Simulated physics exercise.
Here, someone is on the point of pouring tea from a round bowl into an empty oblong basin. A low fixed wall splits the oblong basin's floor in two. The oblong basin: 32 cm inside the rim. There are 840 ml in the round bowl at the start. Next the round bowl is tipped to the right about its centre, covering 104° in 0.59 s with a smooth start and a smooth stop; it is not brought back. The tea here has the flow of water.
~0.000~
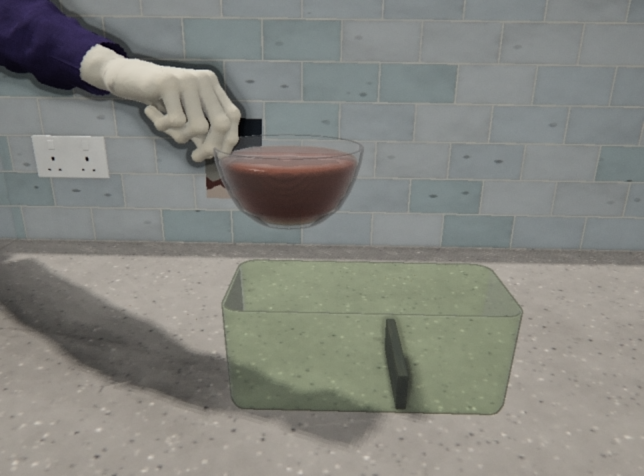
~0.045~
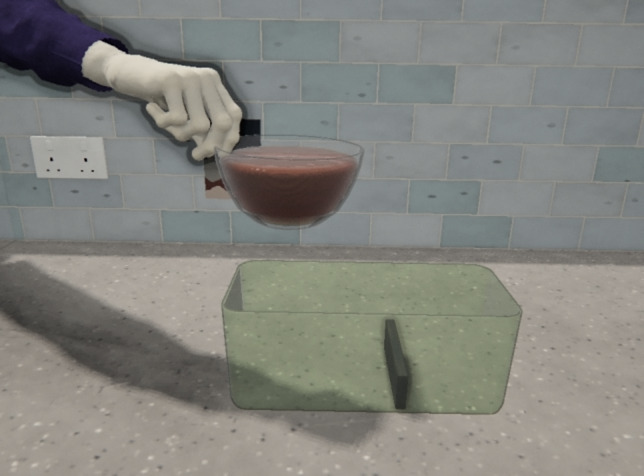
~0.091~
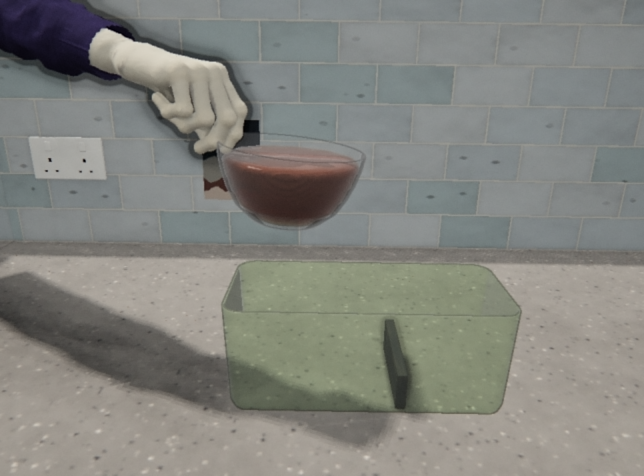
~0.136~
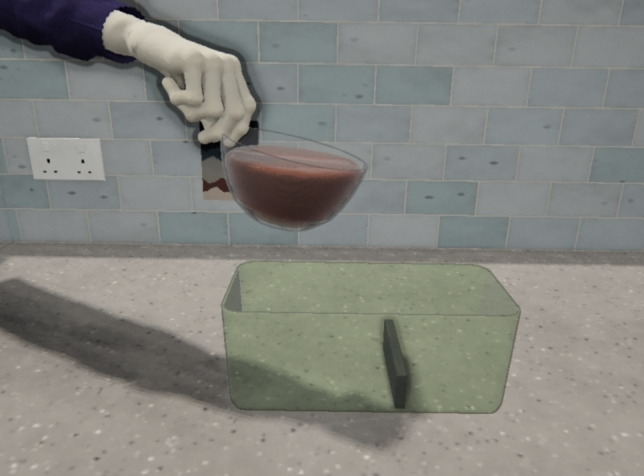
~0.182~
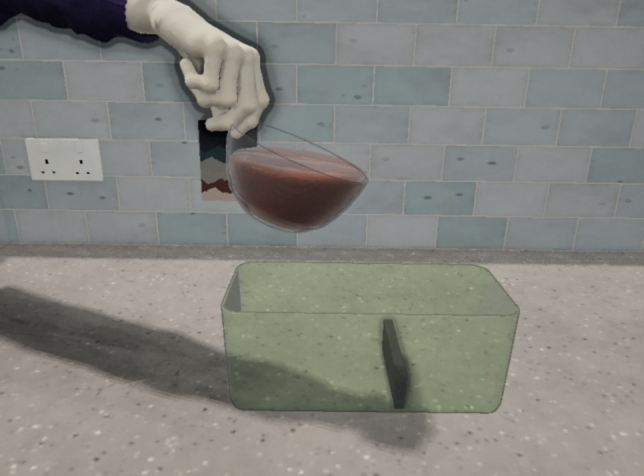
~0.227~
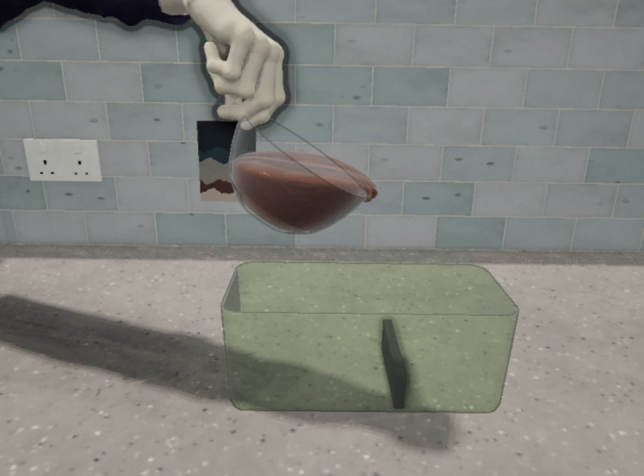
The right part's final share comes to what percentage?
It comes to roughly 40 %.
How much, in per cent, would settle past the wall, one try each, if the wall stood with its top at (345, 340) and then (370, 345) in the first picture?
It comes to 85 per cent, and then 60 per cent.
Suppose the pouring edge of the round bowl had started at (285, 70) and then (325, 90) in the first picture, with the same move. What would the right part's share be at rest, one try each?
Some 15 and 25 per cent, in that order.
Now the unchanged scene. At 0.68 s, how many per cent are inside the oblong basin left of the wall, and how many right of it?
I'd say some 46 in a hundred on the left and 38 on the right.
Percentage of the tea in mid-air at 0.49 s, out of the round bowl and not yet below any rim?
32 %.
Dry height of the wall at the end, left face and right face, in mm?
Left about 26 mm, while the right is about 22 mm.
After 0.49 s the tilt is 96° and 16 per cent is still to pour, 15 is left of the wall and 37 right of it.
After 0.68 s the tilt is 104° and 0 per cent is still to pour, 46 is left of the wall and 37 right of it.
After 0.87 s the tilt is 104° and 0 per cent is still to pour, 52 is left of the wall and 42 right of it.
After 1.09 s the tilt is 104° and 0 per cent is still to pour, 55 is left of the wall and 40 right of it.
In the end 55 per cent lies left of the wall, 40 right of it and 4 outside.
